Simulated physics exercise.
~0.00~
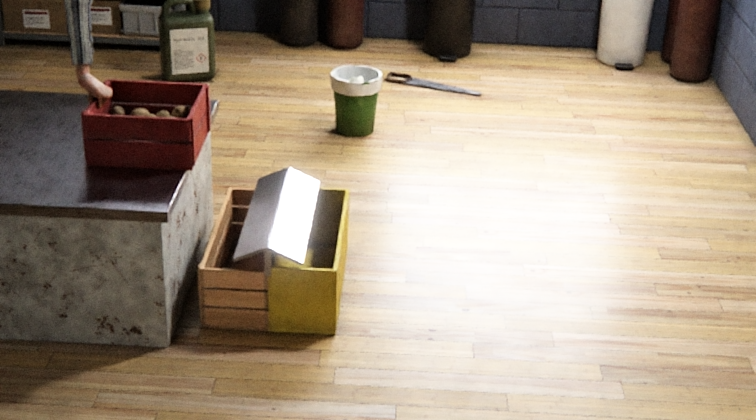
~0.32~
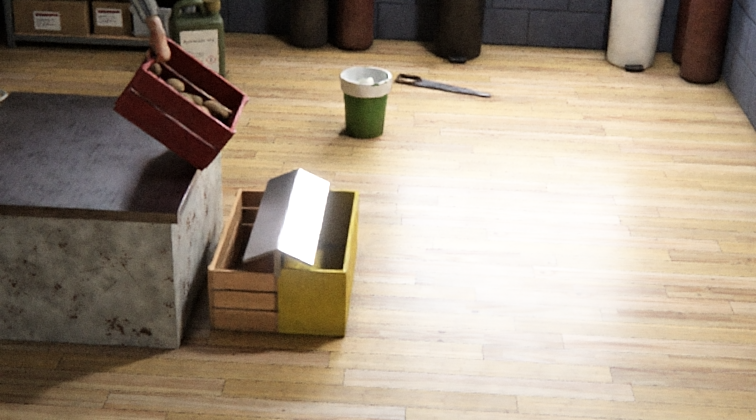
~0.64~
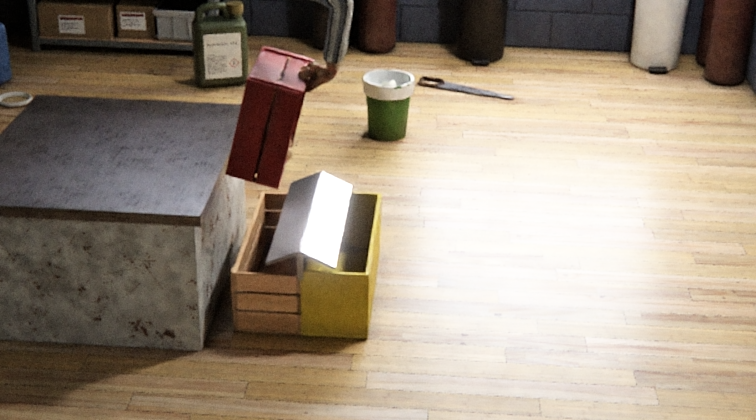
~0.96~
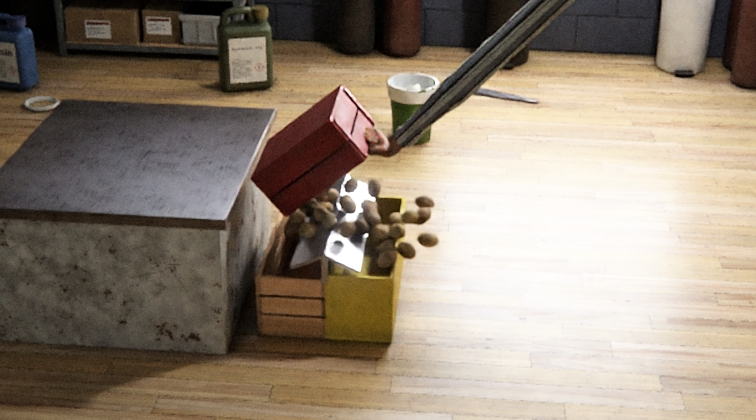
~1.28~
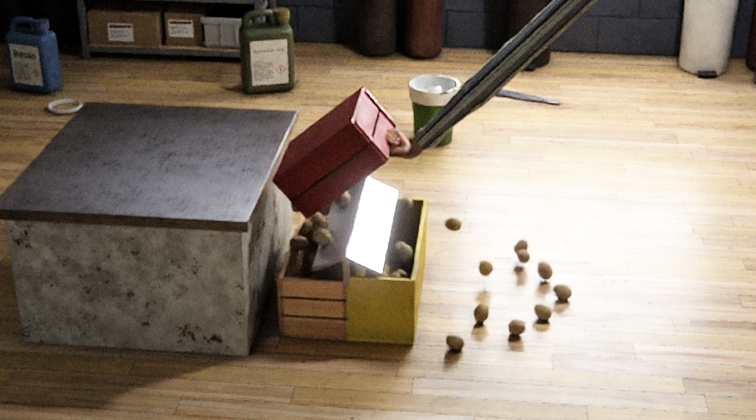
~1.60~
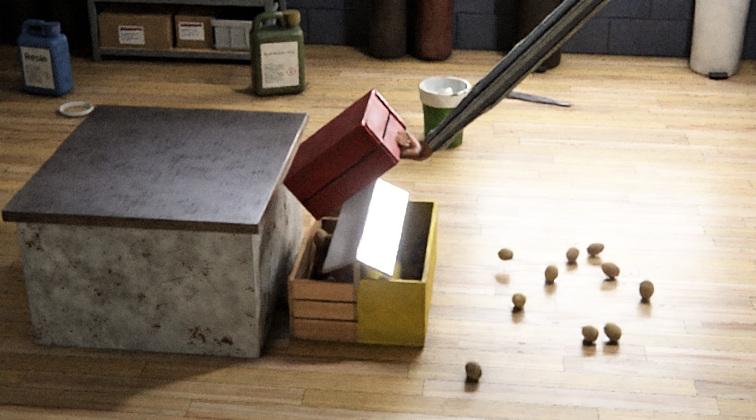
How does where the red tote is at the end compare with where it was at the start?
At the start the red tote sat upright on the right end of the grey bench. By the end it was farther right, held tipped over past the bench's edge, just above the wooden trough and the peaked divider.
